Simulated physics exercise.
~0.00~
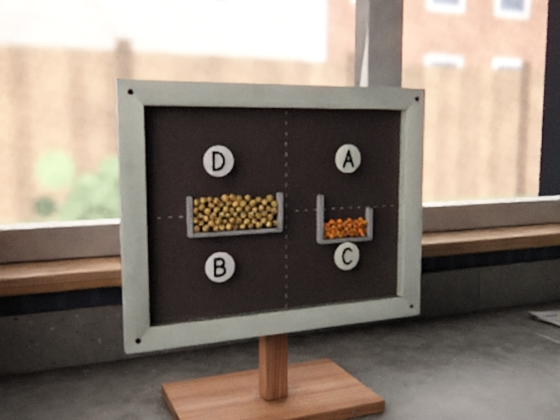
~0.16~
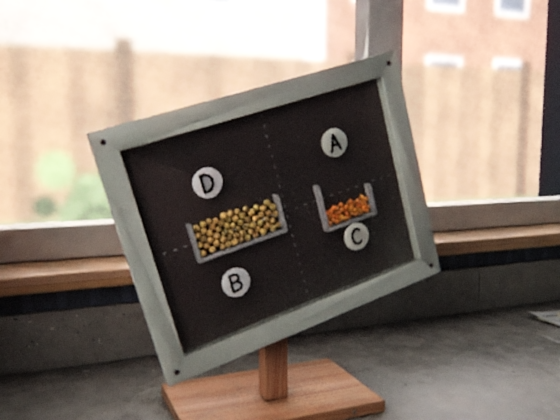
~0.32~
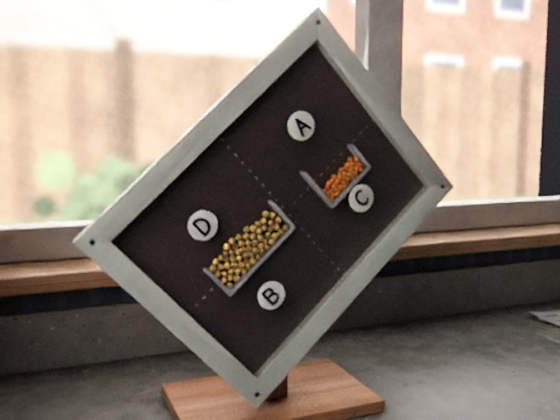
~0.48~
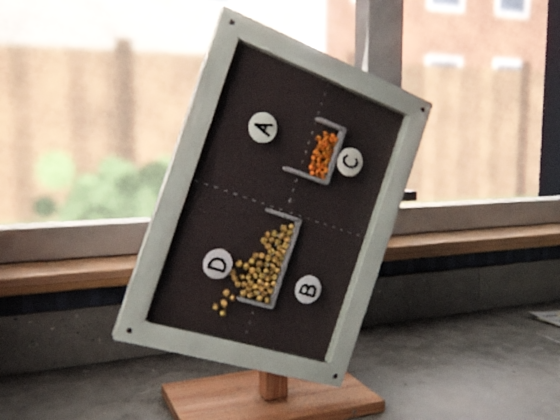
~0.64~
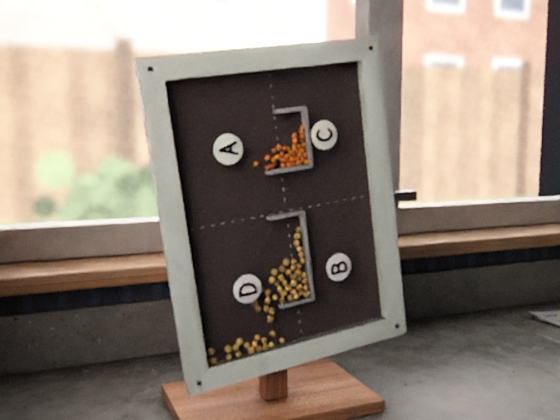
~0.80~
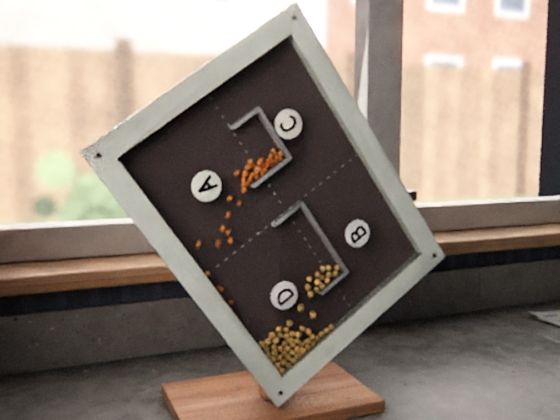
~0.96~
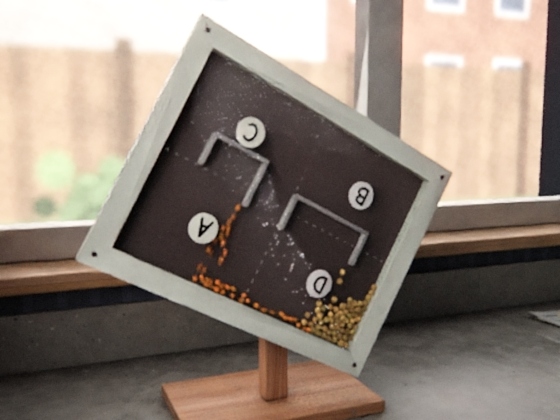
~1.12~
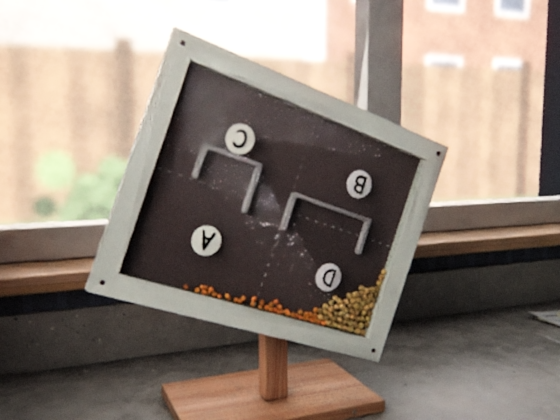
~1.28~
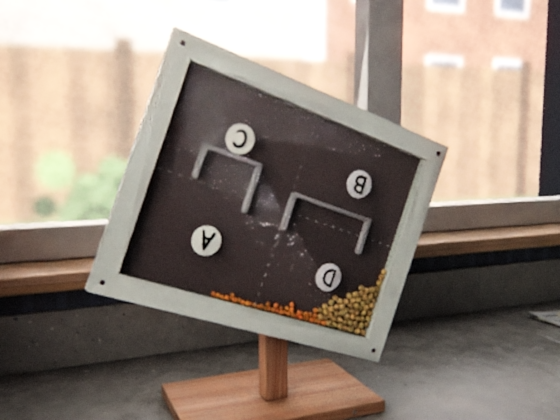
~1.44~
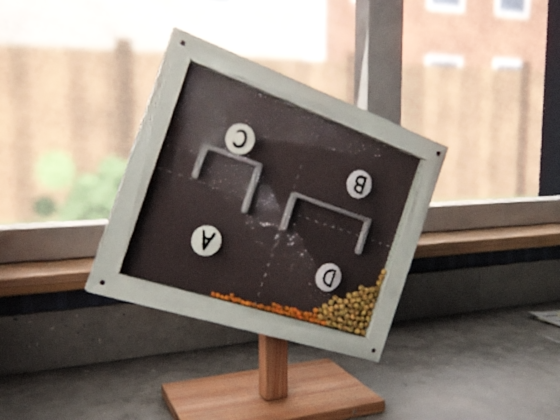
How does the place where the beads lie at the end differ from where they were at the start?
At the start the beads sat in the two trays around the middle of the case. At the end they lay lower and further right, along the bottom edge and heaped in the lower right corner.
A framed case on a wooden stand turned anticlockwise until it was nearly upside down, and the pale and orange beads spilled from their two trays, slid down, and came to rest along the lowest edge, mostly in the corner by D.
